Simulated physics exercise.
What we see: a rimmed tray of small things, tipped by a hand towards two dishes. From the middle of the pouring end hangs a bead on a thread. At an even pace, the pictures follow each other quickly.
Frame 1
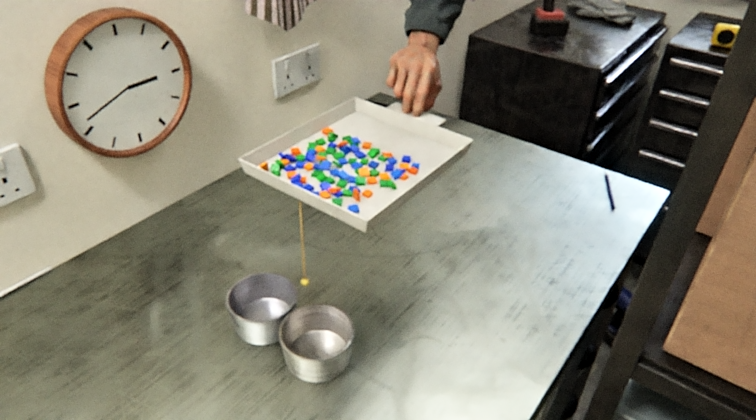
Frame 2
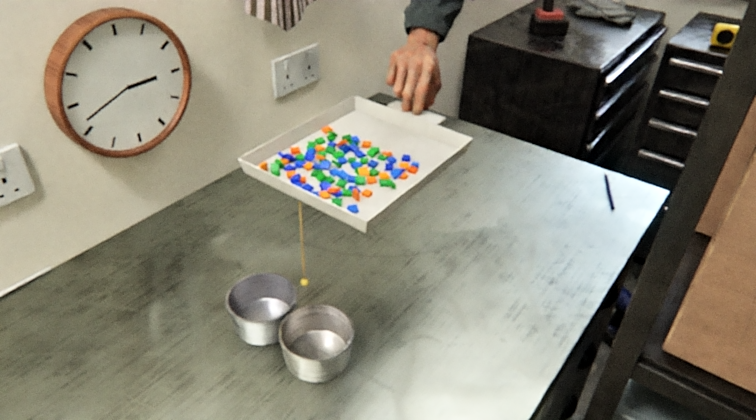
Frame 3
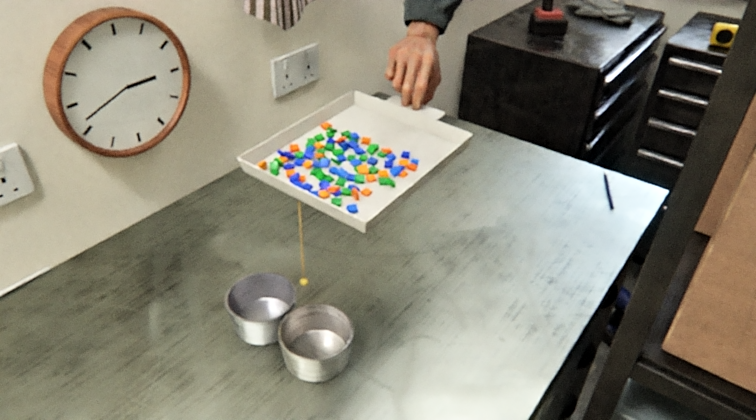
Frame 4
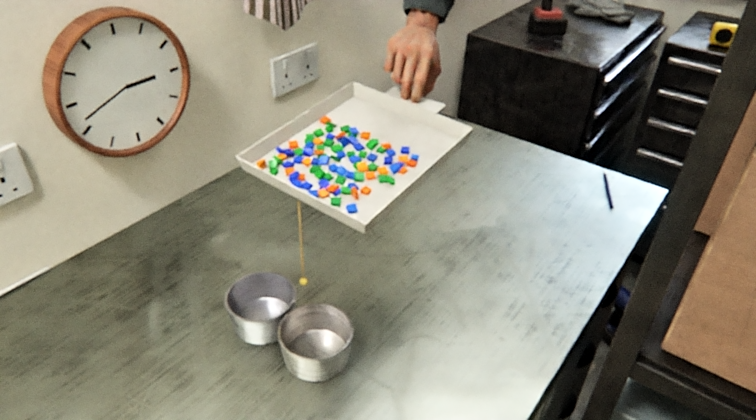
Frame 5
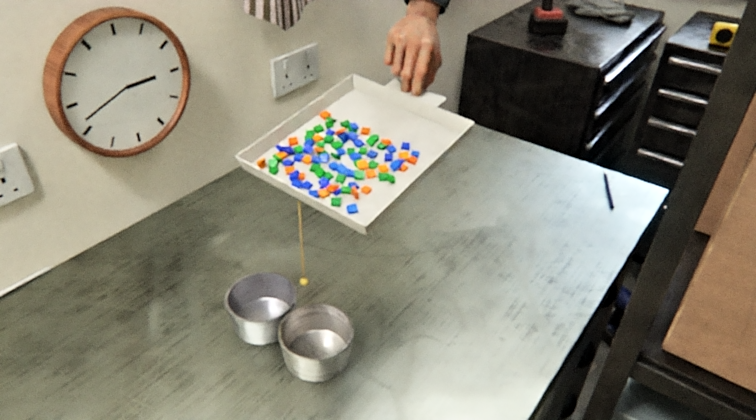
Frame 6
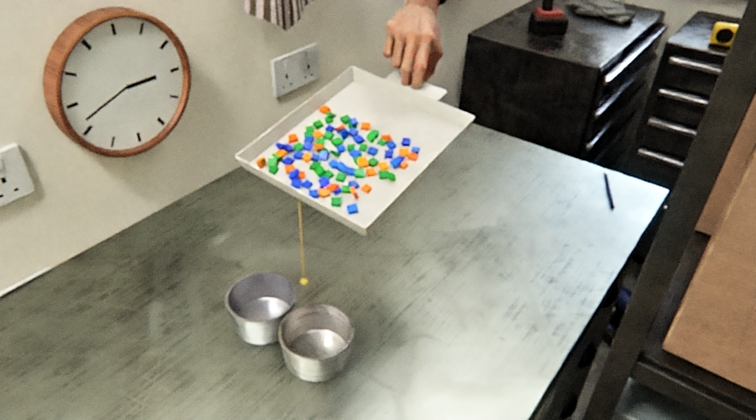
In the video, a hand holds a white rimmed tray of colourful mosaic tiles above two metal dishes, a bead hanging on a thread below, and gradually raises the handle end, tilting the tray slightly toward its right pouring corner.
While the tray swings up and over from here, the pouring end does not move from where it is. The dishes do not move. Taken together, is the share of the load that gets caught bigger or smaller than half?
The dishes will manage to catch most of it.
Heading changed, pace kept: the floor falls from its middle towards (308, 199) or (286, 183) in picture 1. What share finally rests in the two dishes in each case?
Roughly 80 percent, then 40 percent.
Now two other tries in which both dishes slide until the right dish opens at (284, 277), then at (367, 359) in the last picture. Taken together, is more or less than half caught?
Place 1: Lower than half; place 2: Higher than half.
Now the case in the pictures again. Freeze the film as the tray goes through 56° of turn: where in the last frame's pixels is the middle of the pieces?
Look close to (323, 179) in the last picture.
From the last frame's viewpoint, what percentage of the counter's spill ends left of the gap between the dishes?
Estimate: About 10 per cent.
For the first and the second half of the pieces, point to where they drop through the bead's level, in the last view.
First part (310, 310), rest (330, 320).
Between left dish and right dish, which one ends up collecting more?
Once things settle, the right of the two ends up fuller.
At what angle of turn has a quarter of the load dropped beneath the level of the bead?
Roughly 105 degrees of turn.
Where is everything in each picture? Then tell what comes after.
Corners of the pouring end at (244, 158) and (366, 217), level; middle of the load at (337, 164), mosaic tiles; left dish at (238, 326); right dish at (293, 363); bead on its thread at (305, 282), in the first picture.
Corners of the pouring end at (243, 158) and (366, 217), level; middle of the load at (337, 164), in the second picture.
Corners of the pouring end at (242, 157) and (365, 218), tipped barely, lowest at the right corner; middle of the load at (336, 161), in the third picture.
Corners of the pouring end at (241, 156) and (365, 220), tipped a little, lowest at the right corner; middle of the load at (336, 158), in the fourth picture.
Corners of the pouring end at (241, 156) and (365, 222), tipped a little, lowest at the right corner; middle of the load at (336, 156), in the fifth picture.
Corners of the pouring end at (240, 155) and (365, 224), tipped a little, lowest at the right corner; middle of the load at (335, 153); left dish at (238, 326); right dish at (292, 363), in the sixth picture.
Soon, tray tipped steeply; all on the tray.
A while on, tray tipped right over; nearly all on the tray; a stray few in the right dish; a stray few outside both; a stray few in the air.
Towards the end, tray tipped past a quarter turn; about half in the right dish; a small part in the left dish; about a third outside both; a stray few in the air.
Finally, tray tipped past a quarter turn; about half in the right dish; a small part in the left dish; about a third outside both; a stray few in the air.
